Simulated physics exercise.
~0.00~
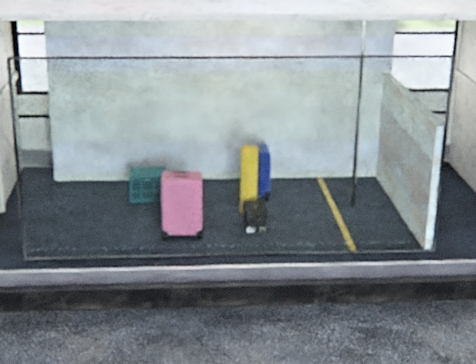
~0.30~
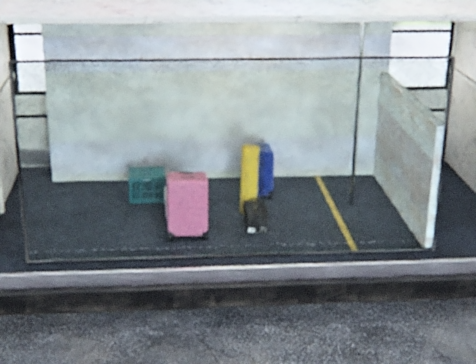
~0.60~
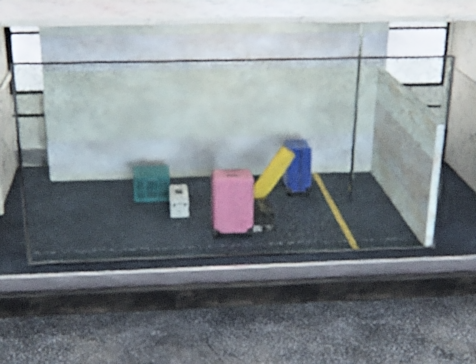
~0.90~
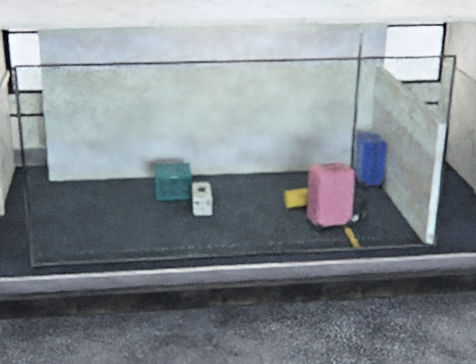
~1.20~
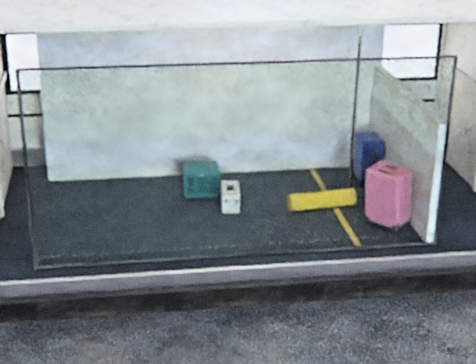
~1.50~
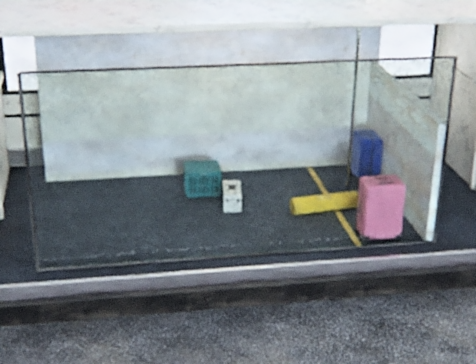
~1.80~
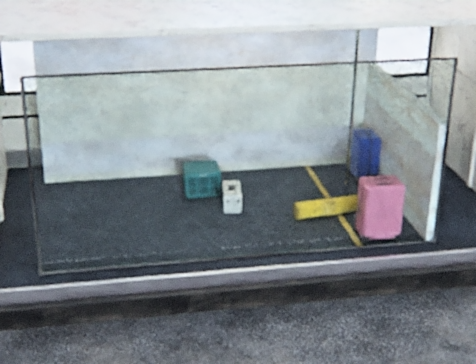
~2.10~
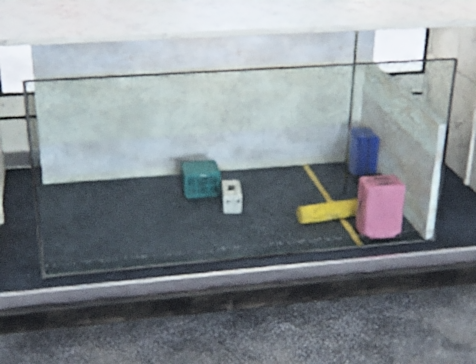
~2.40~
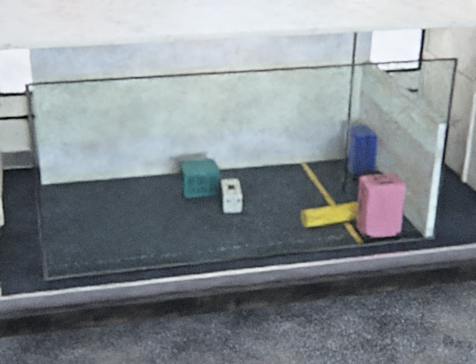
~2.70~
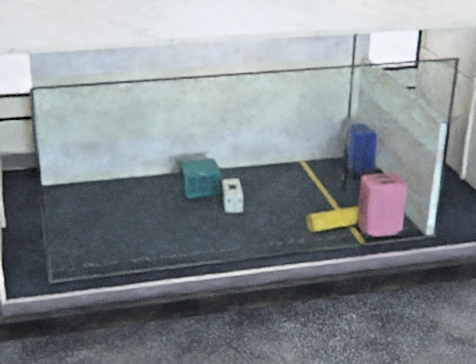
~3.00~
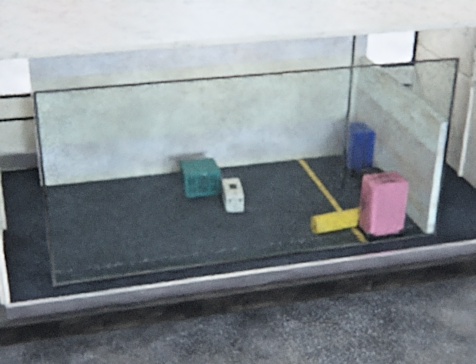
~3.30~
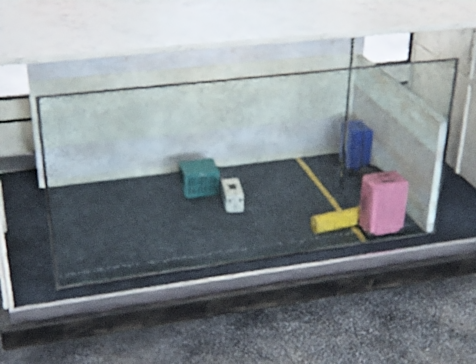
The video shows pink and blue wheeled cases, a yellow roll, a white toolbox and a teal crate sliding right across a glass-fronted bay. The roll topples, both cases cross the yellow line near the right wall, and the toolbox and crate settle short of it.
